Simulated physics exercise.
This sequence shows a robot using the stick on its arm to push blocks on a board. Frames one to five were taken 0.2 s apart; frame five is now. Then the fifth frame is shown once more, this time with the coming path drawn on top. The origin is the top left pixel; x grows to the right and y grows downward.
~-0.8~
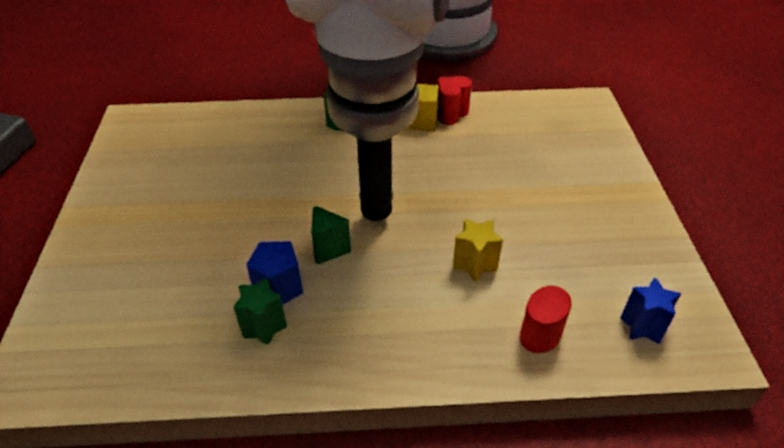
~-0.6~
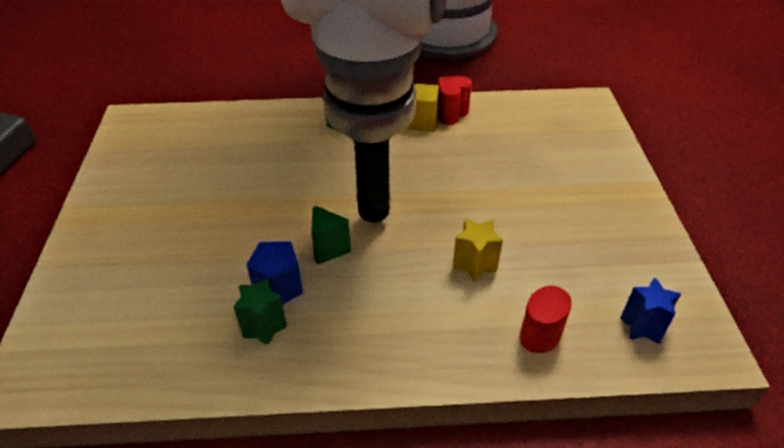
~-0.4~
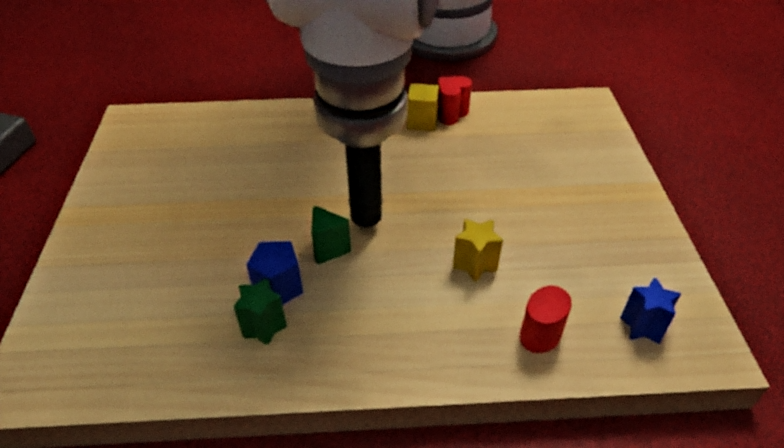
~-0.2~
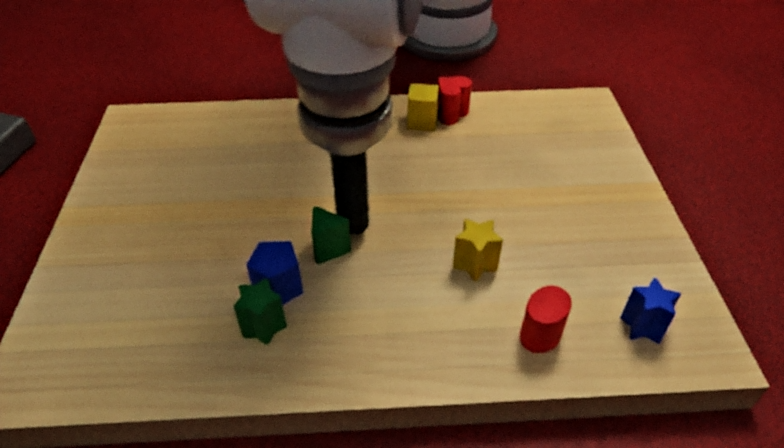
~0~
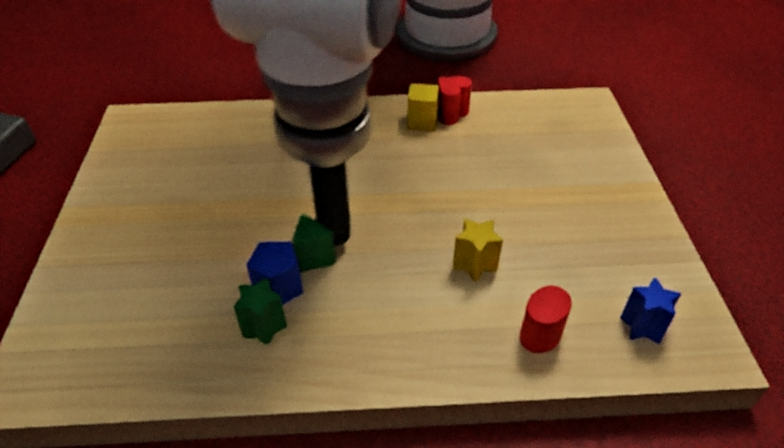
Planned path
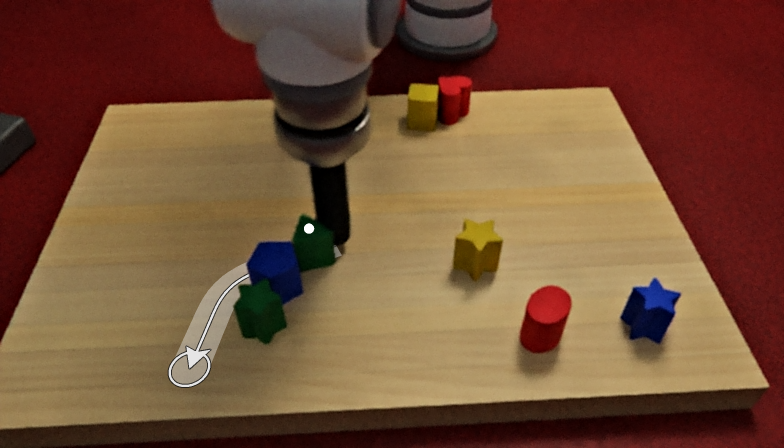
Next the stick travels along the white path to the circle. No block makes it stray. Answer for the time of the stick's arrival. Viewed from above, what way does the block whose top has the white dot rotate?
Looking down, my answer is that the block whose top has the white dot rotates clockwise.
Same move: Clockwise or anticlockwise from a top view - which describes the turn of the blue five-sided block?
Looking down, it rotates anti-clockwise.
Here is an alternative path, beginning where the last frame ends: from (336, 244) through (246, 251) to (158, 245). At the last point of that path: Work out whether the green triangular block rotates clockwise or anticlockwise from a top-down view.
My answer: Anticlockwise.
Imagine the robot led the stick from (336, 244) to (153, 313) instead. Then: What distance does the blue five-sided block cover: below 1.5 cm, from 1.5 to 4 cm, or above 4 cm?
It travels more than 4 cm.
The drawn path runs from (336, 244) through (272, 266) and (217, 305) to (190, 369); the dot is on the green triangular block.
On the path given first. One third of the way, stick at (269, 258); green star-shaped block at (255, 301), turned 15° anticlockwise; blue five-sided block at (240, 270), turned 75° anticlockwise; green triangular block at (231, 243), turned 10° clockwise.
Two thirds of the way, stick at (214, 298); green star-shaped block at (259, 317), turned 65° anticlockwise; blue five-sided block at (217, 309), turned 115° anticlockwise; green triangular block at (186, 257), turned 75° clockwise.
At the end, stick at (186, 360); green star-shaped block at (264, 321), turned 85° anticlockwise; blue five-sided block at (219, 347), turned 145° anticlockwise; green triangular block at (186, 257), turned 75° clockwise.
